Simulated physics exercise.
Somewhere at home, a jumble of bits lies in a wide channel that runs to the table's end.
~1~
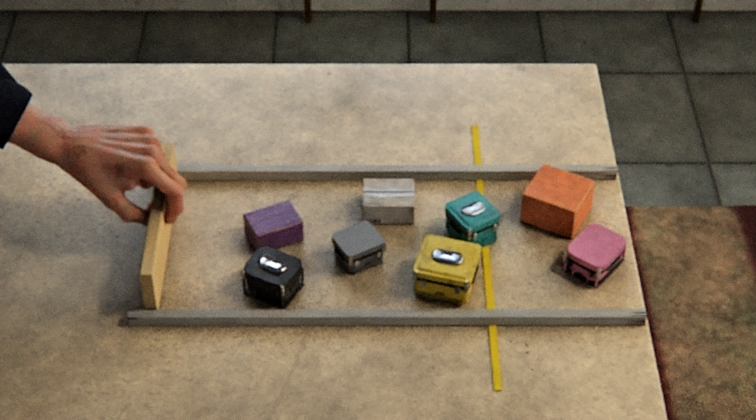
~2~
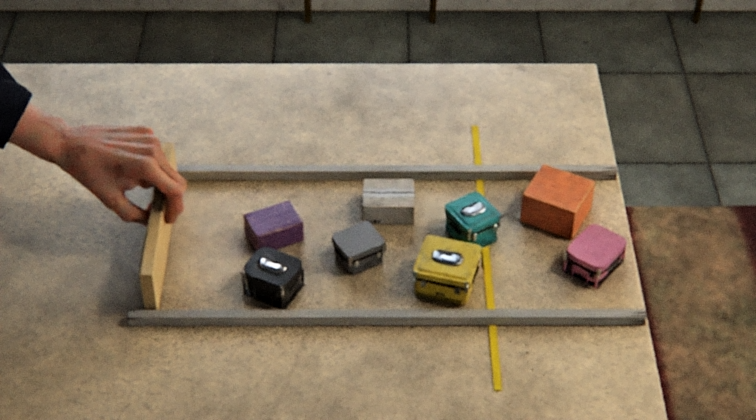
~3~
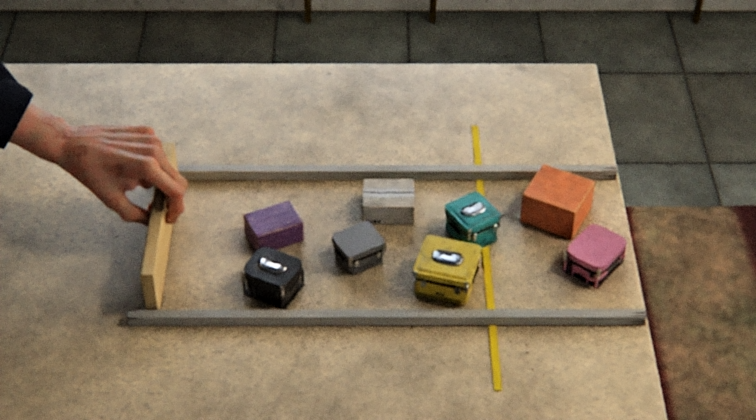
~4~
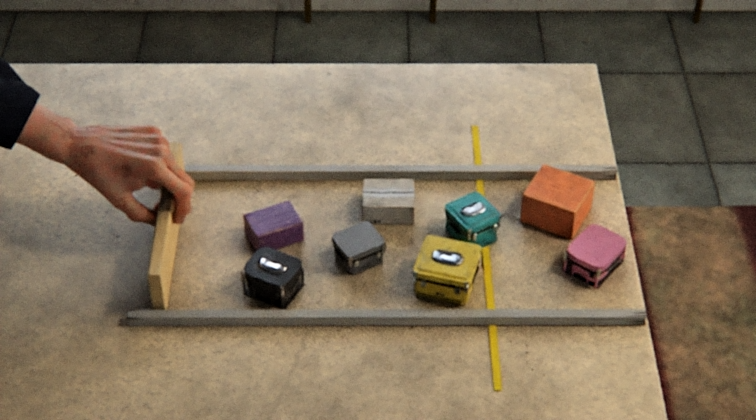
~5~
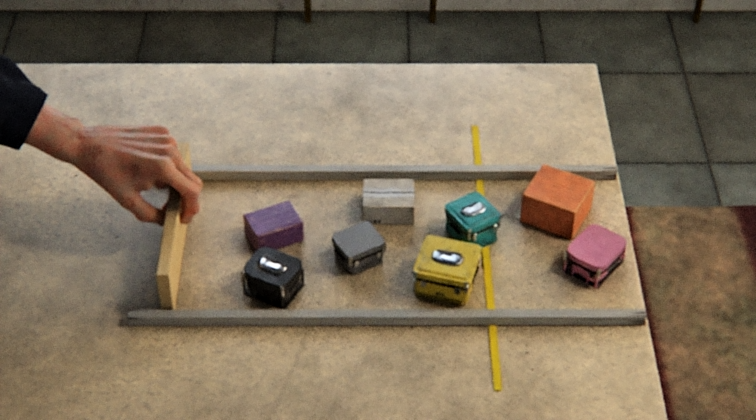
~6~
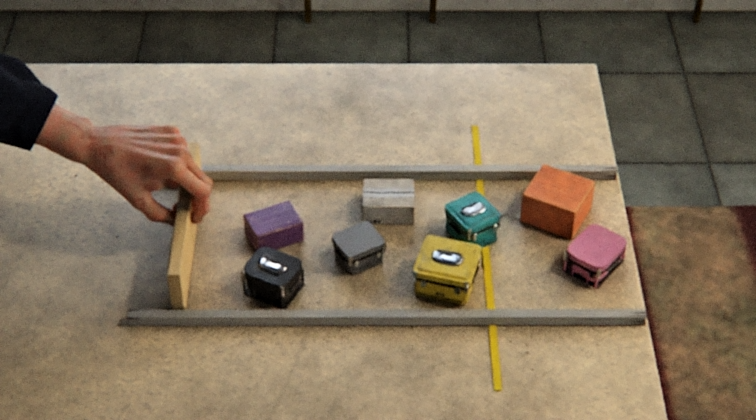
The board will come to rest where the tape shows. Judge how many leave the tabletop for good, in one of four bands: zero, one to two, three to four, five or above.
I predict the count lost over the end will be nil.
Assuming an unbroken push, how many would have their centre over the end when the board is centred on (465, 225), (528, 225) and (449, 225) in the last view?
0, 2 and 0.
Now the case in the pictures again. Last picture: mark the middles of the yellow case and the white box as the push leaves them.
Yellow case: About (569, 283); white box: About (507, 194).
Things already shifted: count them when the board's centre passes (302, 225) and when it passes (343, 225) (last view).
By then 3, and 4.
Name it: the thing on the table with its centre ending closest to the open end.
Pink case.
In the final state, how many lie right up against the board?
My count gives 3.
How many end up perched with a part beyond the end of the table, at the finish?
It's 2.
Soon after, none off yet; pink case at rest near (595, 256); orange block at rest near (557, 201); turquoise case at rest near (472, 223).
At rest, the number that fall off is zero.
